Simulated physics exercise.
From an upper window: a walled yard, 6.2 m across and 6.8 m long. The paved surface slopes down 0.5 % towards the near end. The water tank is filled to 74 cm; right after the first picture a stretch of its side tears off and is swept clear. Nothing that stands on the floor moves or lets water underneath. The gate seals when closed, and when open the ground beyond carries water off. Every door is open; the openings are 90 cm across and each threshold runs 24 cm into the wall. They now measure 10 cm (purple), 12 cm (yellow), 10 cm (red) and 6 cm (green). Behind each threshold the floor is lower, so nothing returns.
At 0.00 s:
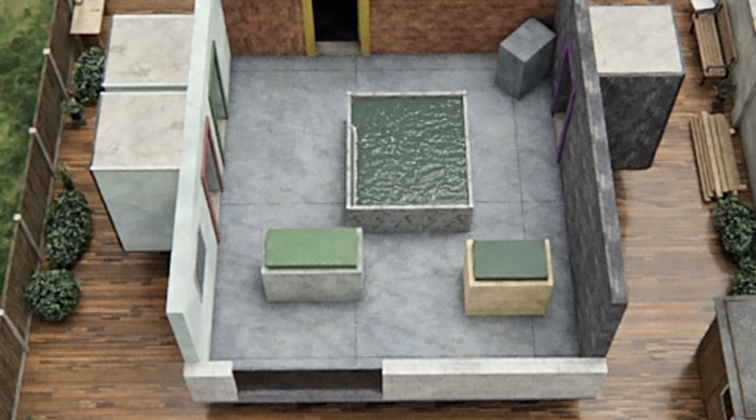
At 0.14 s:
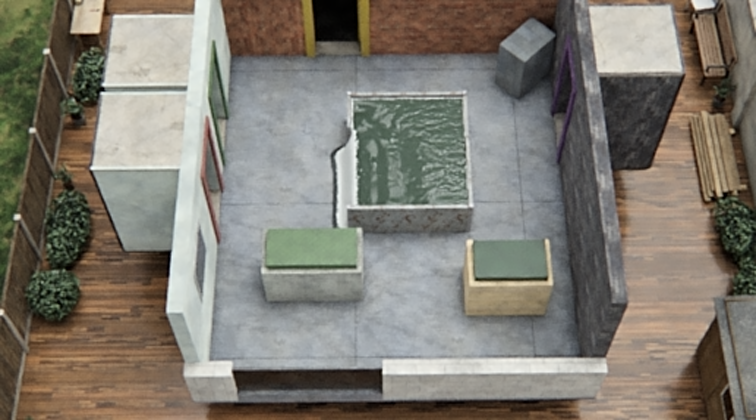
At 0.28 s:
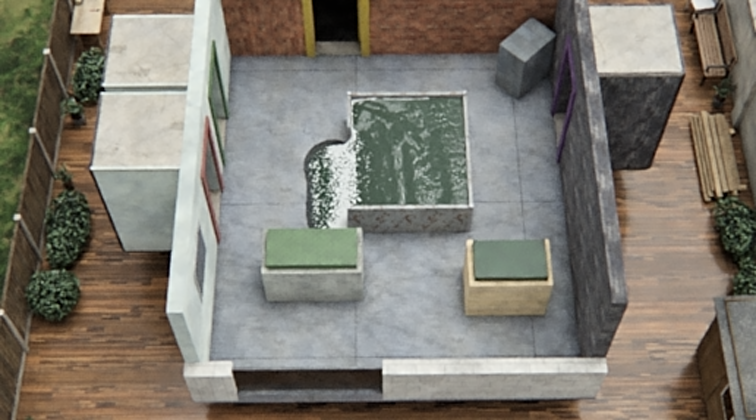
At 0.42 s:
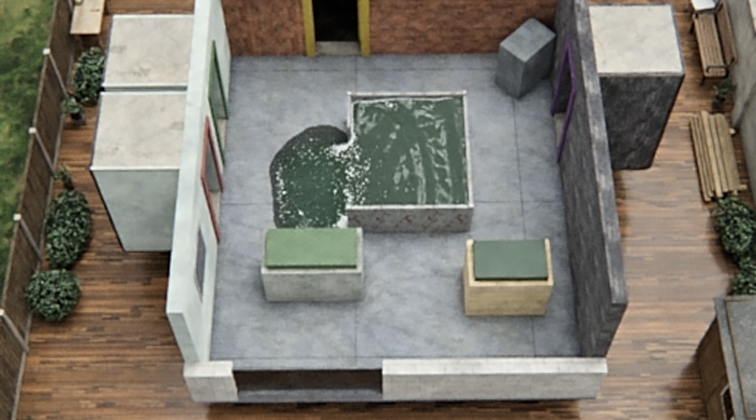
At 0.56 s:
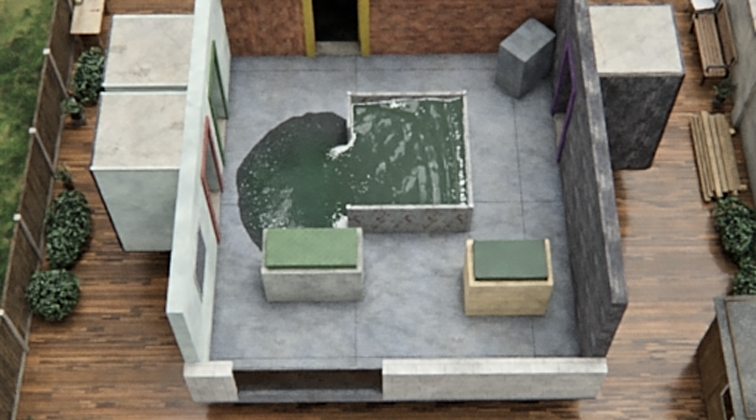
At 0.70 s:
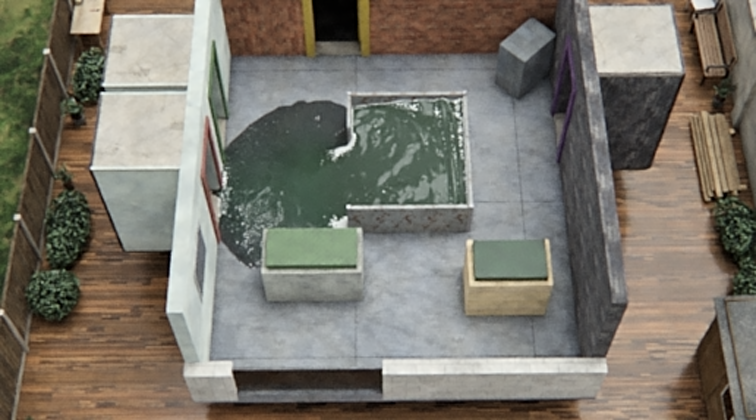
In a walled yard, dark green water pours from a tank's left side and spreads across the grey paving.
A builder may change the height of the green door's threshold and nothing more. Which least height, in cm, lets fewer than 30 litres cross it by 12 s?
Close to 23 cm is just enough.
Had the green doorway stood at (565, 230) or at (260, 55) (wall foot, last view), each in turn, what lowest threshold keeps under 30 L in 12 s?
About 8.5 and 21 cm.
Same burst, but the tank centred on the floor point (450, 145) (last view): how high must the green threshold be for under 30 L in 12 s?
Some 28 cm.
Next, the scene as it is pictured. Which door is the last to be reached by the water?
The purple one.
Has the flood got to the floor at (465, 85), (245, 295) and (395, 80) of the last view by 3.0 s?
In that order: Dry, wet, dry.
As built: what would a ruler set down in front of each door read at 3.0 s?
In cm: Purple 0, yellow 4, red 30, green 19.
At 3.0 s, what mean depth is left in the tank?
About 25 cm.
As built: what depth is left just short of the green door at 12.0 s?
Some 5.5 cm.
After 1.4 s water covers 25 % of the floor, deepest (42 cm) near (218, 248); 24 cm at the green door, 41 litres in over its 6 cm threshold.
After 3.0 s water covers 40 % of the floor, deepest (32 cm) near (208, 382); 19 cm at the green door, 209 litres in over its 6 cm threshold.
After 12.0 s water covers 100 % of the floor, deepest (12 cm) near (564, 244); 6 cm at the green door, 328 litres in over its 6 cm threshold.
At the green door as built, the water arrived by 0.8 s and peaked near 25 cm at 1.8 s.
With a threshold of 19.5 cm, 59 litres would have come in within the 12 s; with 26.5 cm, 14 litres. So under 30 litres takes about 23 cm.
